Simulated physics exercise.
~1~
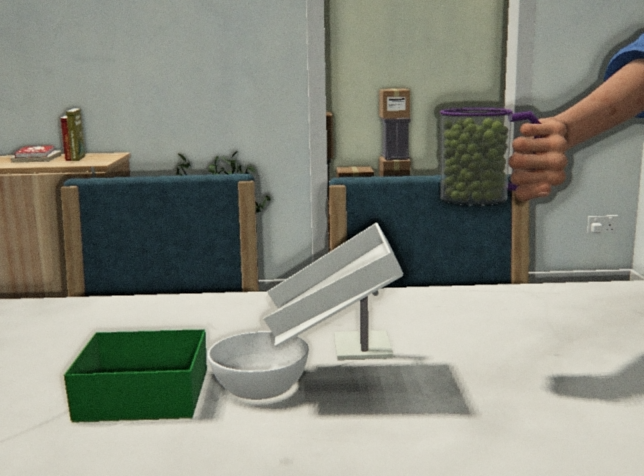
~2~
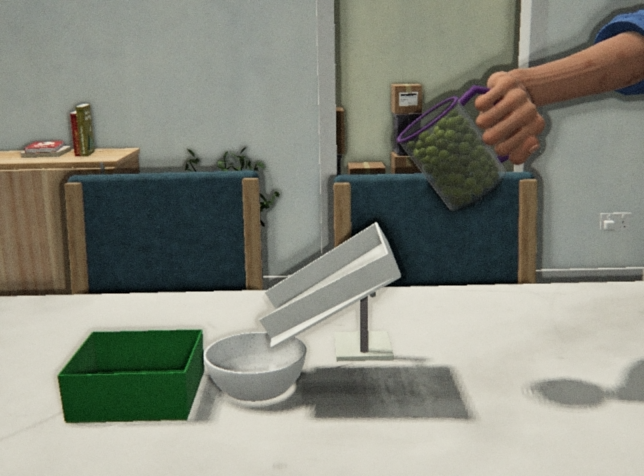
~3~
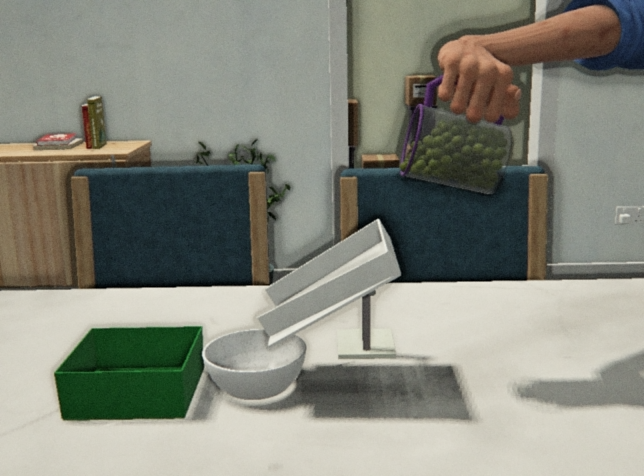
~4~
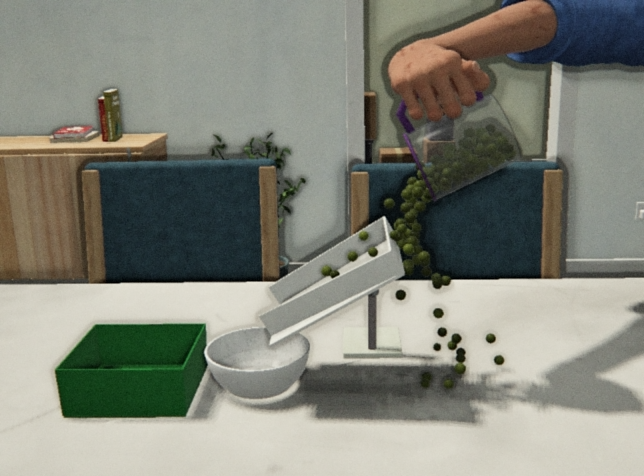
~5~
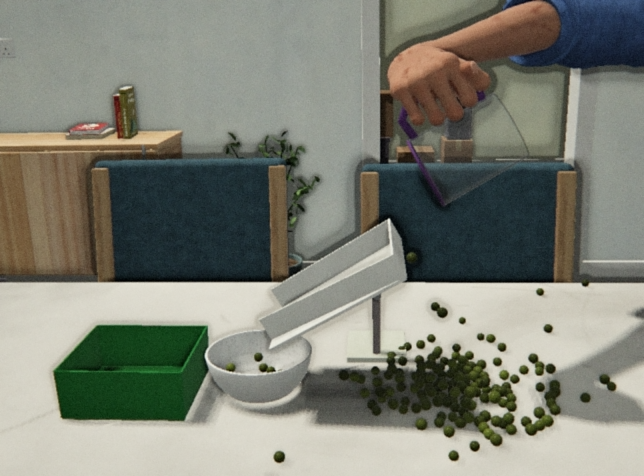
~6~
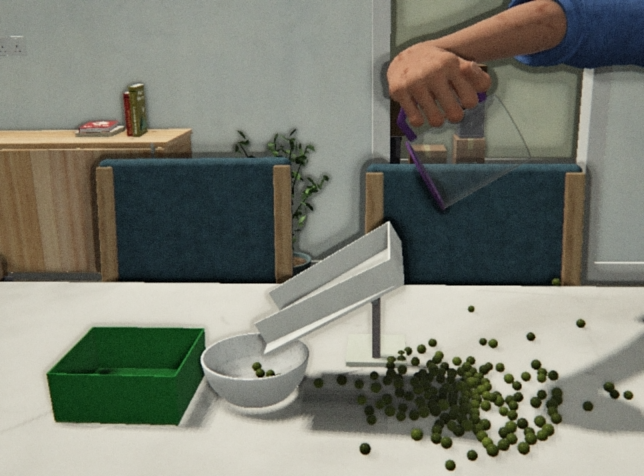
At a white table, a hand tipping a cup of small olives over a chute, most scattering outside, few reaching the bowl.
